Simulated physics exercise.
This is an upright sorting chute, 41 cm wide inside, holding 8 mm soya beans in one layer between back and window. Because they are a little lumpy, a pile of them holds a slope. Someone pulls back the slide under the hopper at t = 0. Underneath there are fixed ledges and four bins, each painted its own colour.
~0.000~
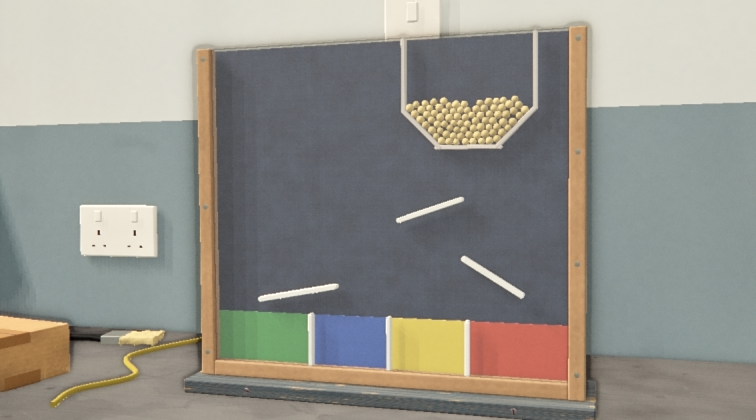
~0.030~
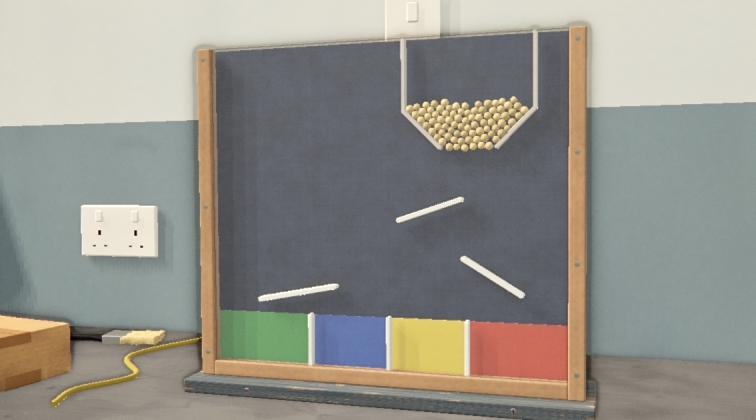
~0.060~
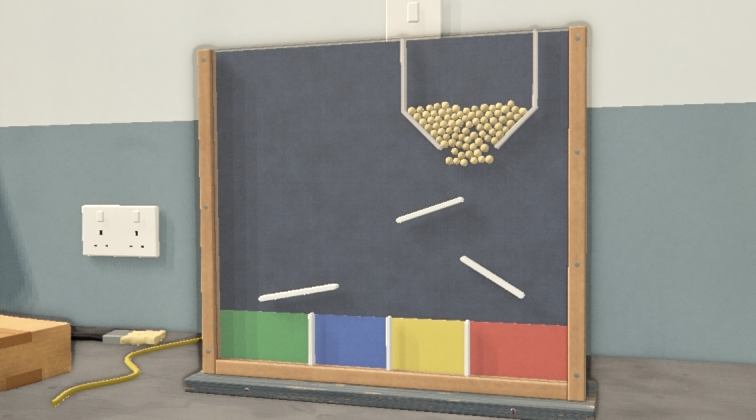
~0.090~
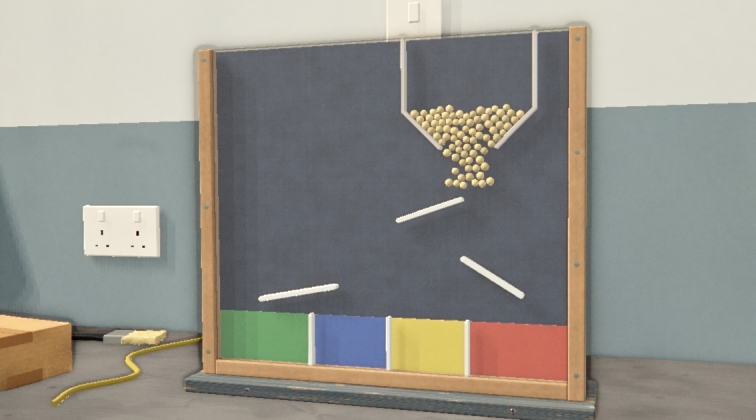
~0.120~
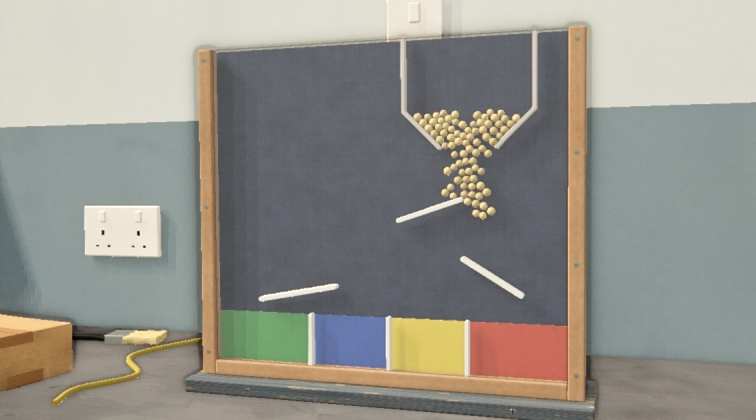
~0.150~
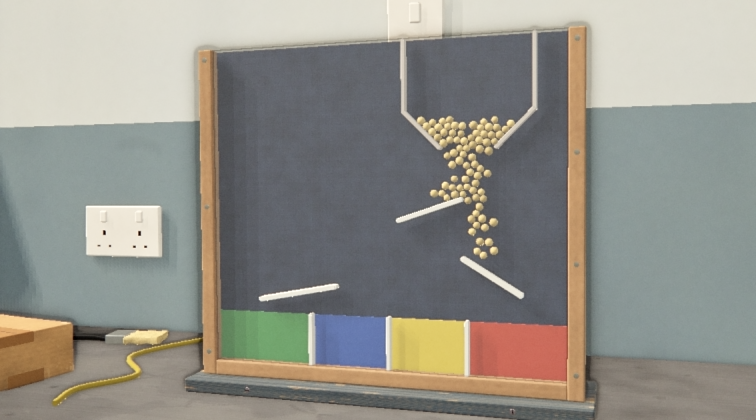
Soya beans pouring from a hopper in an upright chute, striking a sloping white ledge and dropping past its right end.
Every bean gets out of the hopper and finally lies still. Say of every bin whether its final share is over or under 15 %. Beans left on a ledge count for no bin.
Green not above, blue above, red above, yellow not above 15 %.
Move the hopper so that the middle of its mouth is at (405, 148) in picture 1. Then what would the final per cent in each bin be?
Final per cent - green bin: 5, blue bin: 90, red bin: 0, yellow bin: 0.
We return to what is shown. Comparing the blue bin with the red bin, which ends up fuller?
That would be the red bin.
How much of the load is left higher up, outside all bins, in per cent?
Estimate: Around 0 per cent.
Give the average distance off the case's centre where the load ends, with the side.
Right side, about 11 cm off centre.
By 0.24 s 95 % have left the hopper; down in the bins, nothing yet.
By 0.34 s 100 % have left the hopper; down in the bins, red 20 %.
In the end, by 1.5 s, green 0 %, blue 20 %, red 75 %, yellow 5 %.
